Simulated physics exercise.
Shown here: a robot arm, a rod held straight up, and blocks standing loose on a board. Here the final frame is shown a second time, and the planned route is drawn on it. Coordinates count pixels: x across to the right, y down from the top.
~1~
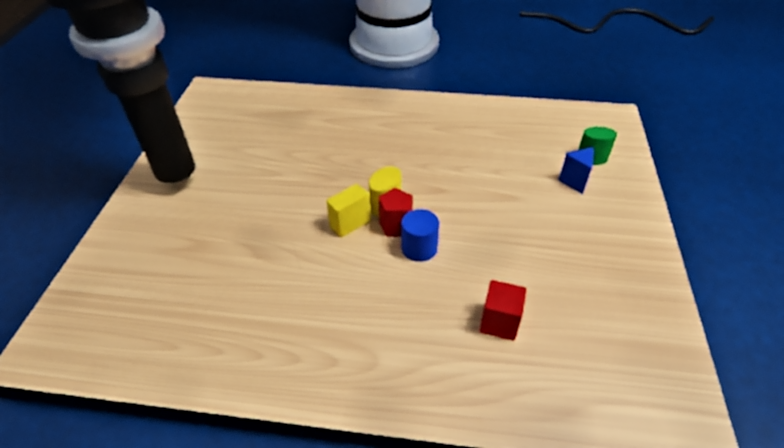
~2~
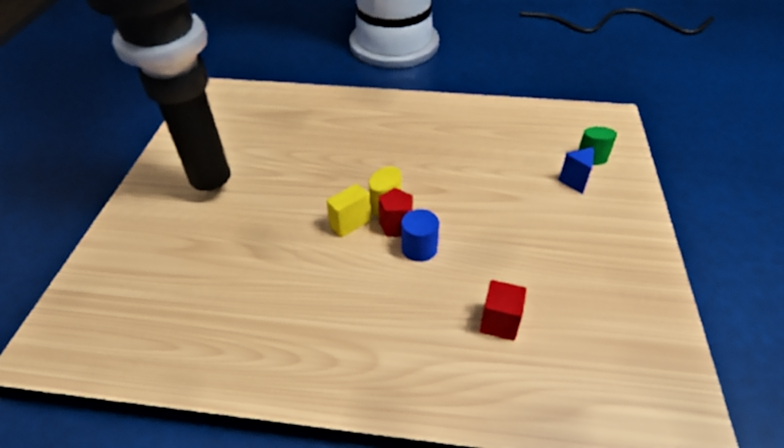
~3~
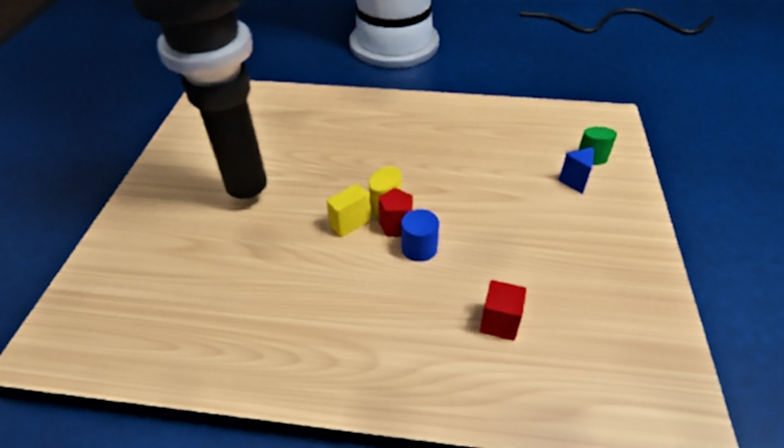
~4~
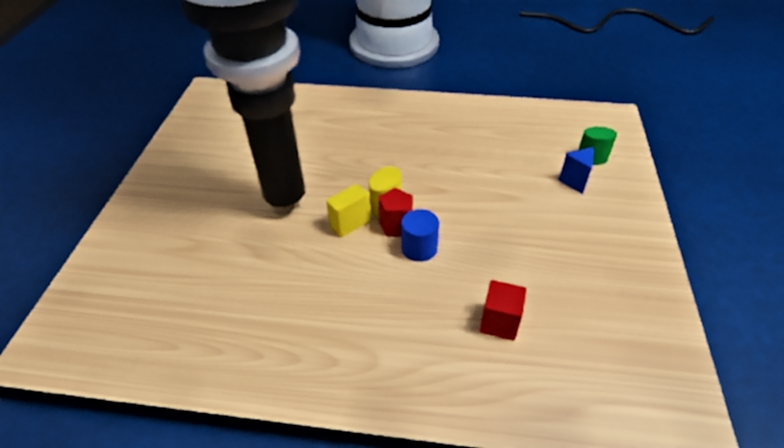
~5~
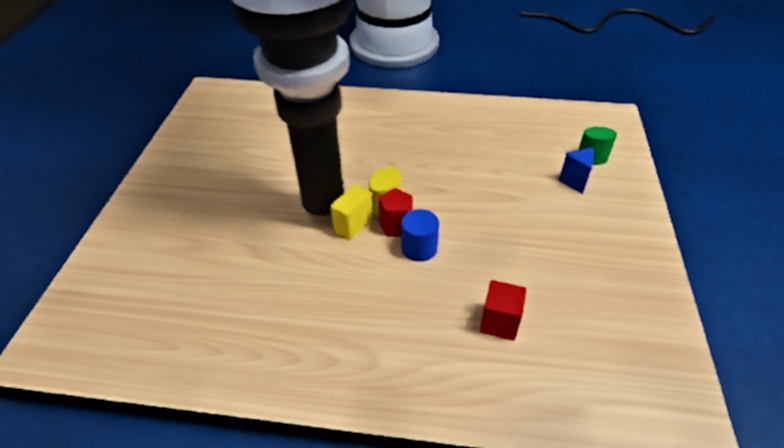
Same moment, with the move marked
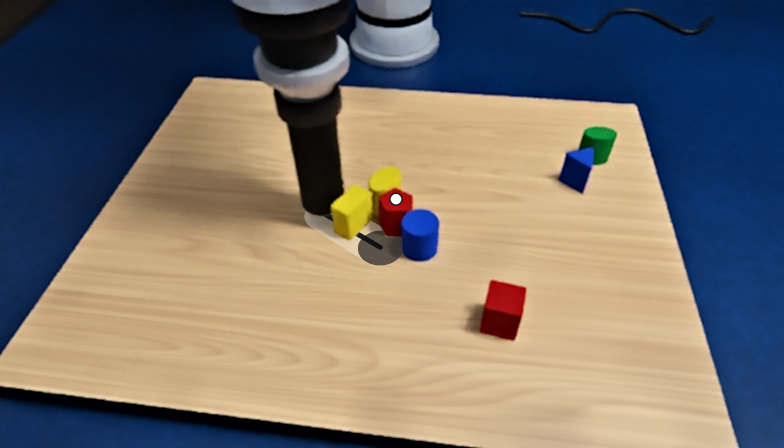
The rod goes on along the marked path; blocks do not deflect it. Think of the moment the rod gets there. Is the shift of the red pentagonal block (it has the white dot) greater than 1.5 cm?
I expect so.
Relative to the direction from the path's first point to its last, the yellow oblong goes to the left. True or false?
It is true.
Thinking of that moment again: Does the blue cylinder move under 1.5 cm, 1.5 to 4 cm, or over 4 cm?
Ends 1.5 to 4 cm away.
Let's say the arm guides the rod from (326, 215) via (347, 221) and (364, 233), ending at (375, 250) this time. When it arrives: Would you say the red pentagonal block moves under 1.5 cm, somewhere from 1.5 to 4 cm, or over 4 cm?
The shift is from 1.5 to 4 cm.
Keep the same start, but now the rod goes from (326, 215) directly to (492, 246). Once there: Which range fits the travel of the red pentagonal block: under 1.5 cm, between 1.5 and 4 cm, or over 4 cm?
The best fit is over 4 cm.
The drawn path runs from (326, 215) to (381, 248); the dot is on the red pentagonal block.
On the path given first. Halfway along, rod at (352, 218); yellow oblong at (386, 205), turned 50° anticlockwise; red pentagonal block at (411, 198); blue cylinder at (424, 223).
At the end, rod at (380, 234); yellow oblong at (408, 206), turned 65° anticlockwise; yellow oval not moved; red pentagonal block at (430, 195); blue cylinder at (441, 226).
